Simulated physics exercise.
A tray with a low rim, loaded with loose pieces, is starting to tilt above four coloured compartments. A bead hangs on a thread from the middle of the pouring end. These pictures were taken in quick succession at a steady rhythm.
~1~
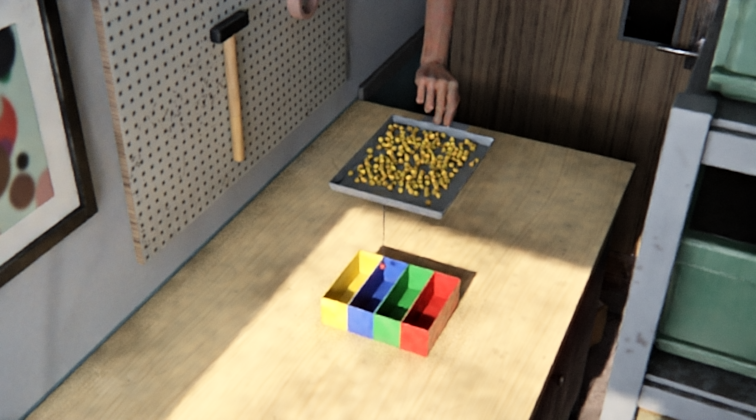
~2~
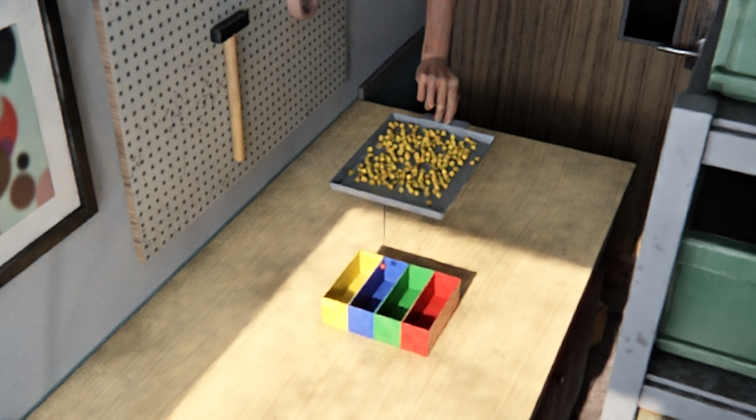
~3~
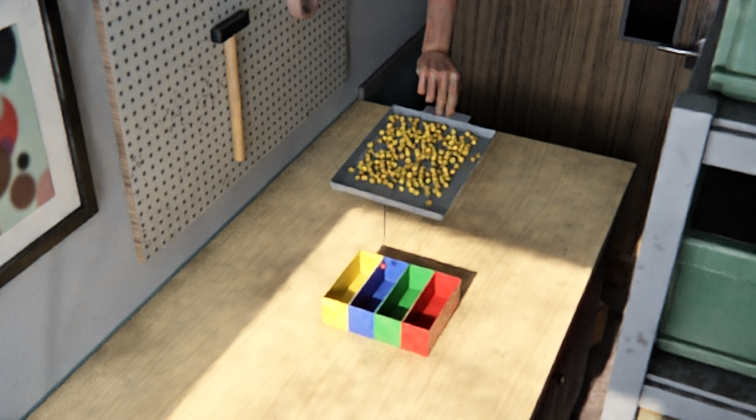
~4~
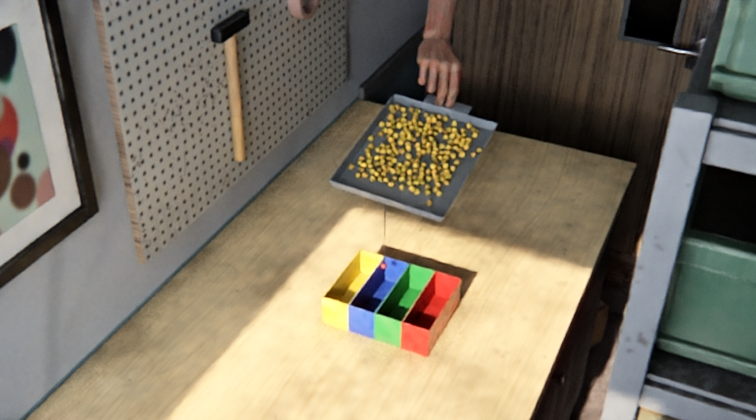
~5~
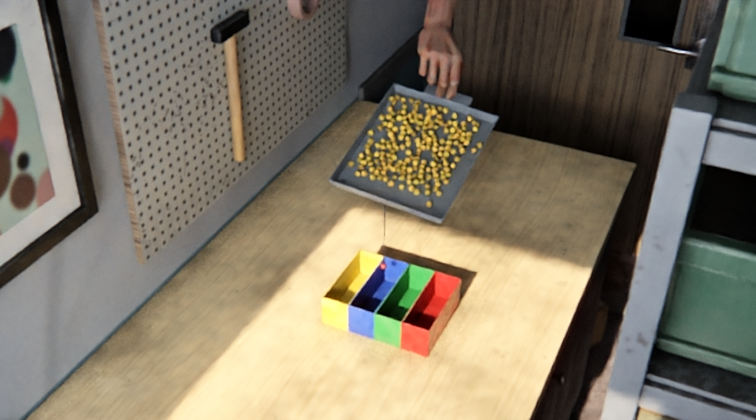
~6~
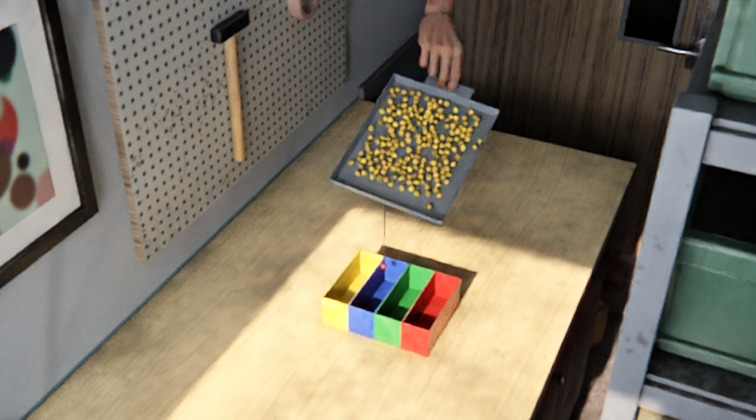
On a wooden workbench beside a pegboard, a hand at the far end of a gray tray full of small yellow balls gradually raised that end, tilting it toward four coloured compartments, which stayed still.
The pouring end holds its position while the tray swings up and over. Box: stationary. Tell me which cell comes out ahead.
I would say the red cell comes out ahead.
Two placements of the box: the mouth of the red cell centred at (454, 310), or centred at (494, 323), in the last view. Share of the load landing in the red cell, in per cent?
Around 10 and then 0 per cent.
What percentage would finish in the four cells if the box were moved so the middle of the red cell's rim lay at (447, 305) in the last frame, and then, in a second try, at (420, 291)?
100 % for the first, 60 % for the second.
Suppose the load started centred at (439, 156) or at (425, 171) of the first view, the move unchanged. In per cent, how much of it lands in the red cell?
Close to 50 %, followed by close to 50 %.
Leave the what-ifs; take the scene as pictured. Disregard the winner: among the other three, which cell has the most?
The answer would be the green cell.
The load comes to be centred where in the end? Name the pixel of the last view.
Near pixel (422, 323).
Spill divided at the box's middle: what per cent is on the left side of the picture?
Close to 10 per cent.
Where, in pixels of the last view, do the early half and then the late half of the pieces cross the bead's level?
It goes through near (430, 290) first, then near (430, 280).
Soon, tray tipped steeply; nearly all on the tray; a small part falling or outside the box.
A while on, tray tipped right over; about a quarter on the tray; about a quarter in the red cell; a small part in the green cell; a small part in the blue cell; about a third falling or outside the box.
Towards the end, tray tipped past a quarter turn; about half in the red cell; about a quarter in the green cell; a small part in the blue cell; a small part falling or outside the box.
Finally, tray tipped past a quarter turn; about half in the red cell; about a quarter in the green cell; a small part in the blue cell; none in the yellow cell; a small part outside the box.
